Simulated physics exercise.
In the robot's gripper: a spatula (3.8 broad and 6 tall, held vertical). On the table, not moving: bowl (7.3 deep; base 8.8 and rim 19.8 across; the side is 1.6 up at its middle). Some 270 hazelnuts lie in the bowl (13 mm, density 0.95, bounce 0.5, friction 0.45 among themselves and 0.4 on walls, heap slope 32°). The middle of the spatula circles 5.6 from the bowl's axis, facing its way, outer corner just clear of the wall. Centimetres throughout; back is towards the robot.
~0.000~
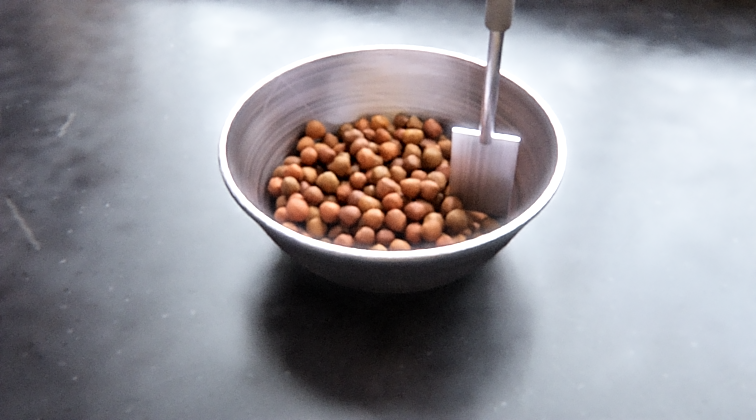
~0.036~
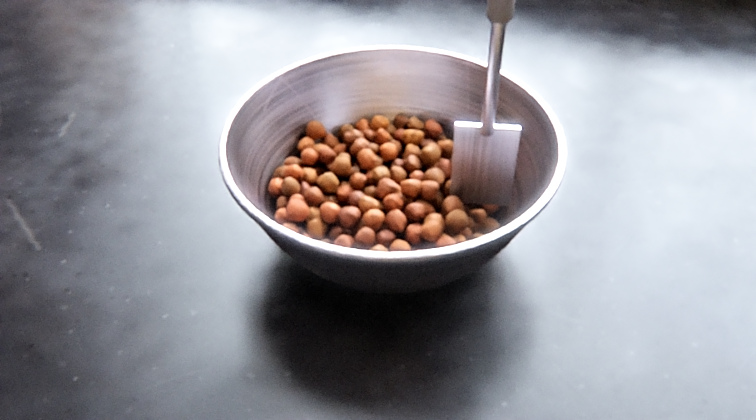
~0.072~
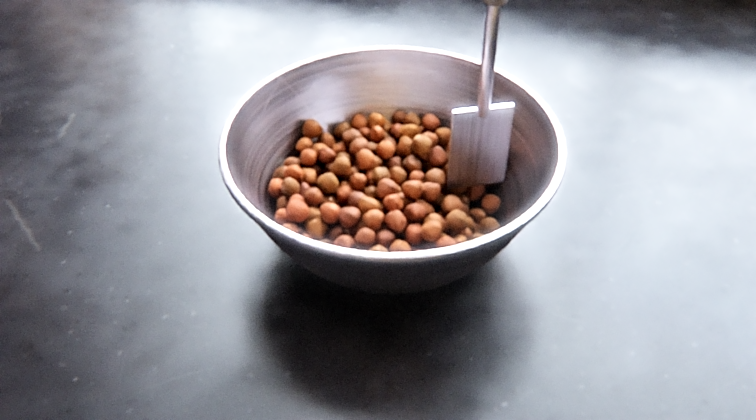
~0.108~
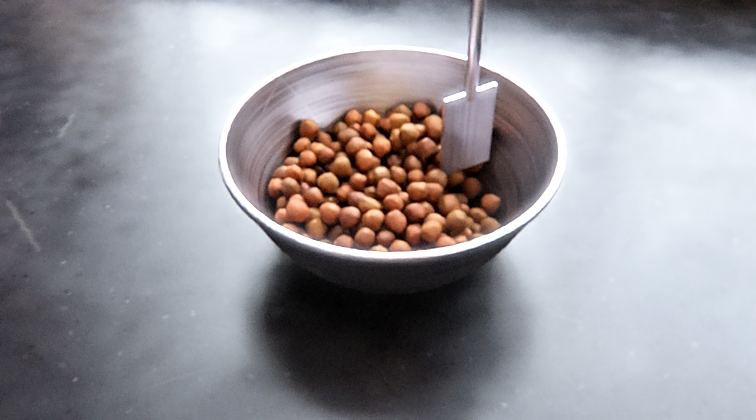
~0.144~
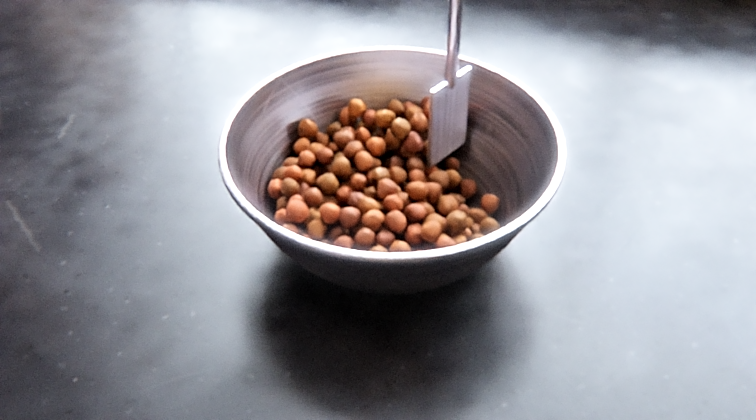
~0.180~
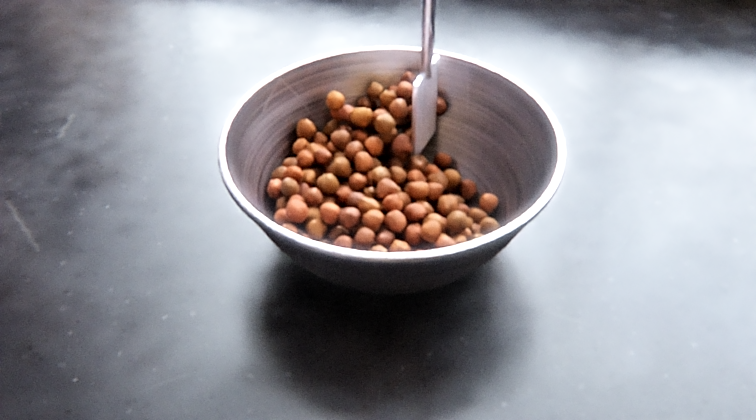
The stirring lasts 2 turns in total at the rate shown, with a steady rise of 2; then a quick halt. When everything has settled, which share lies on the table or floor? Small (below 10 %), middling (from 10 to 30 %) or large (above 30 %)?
A small share, below 10 %, ends on the table or floor.
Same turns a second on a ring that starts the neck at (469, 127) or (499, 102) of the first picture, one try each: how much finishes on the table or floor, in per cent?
Some 5 and 0 per cent.
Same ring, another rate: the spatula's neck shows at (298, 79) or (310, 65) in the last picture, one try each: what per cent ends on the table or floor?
About 30 and 25 per cent.
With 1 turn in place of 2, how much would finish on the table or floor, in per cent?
Then about 0 per cent.
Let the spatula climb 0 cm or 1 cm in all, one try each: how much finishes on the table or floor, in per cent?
About 10 and 10 per cent.
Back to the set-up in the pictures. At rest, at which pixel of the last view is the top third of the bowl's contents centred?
Near (398, 184).
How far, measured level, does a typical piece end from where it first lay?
About 3 cm.
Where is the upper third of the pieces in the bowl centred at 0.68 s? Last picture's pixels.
Near (481, 196).
After 0.68 s, 332° round, highest piece 9 above the table; 262 in the bowl, 5 on the table or floor, 2 in flight or on the tool.
After 1.18 s, 224° round, highest piece 7 above the table; 261 in the bowl, 8 on the table or floor.
After 1.63 s, 0° round, highest piece 5 above the table; 261 in the bowl, 8 on the table or floor.
After 2.33 s, 0° round, highest piece 5 above the table; 261 in the bowl, 8 on the table or floor.
In the end, 261 in the bowl, 8 on the table or floor. That is 3 % on the table or floor.
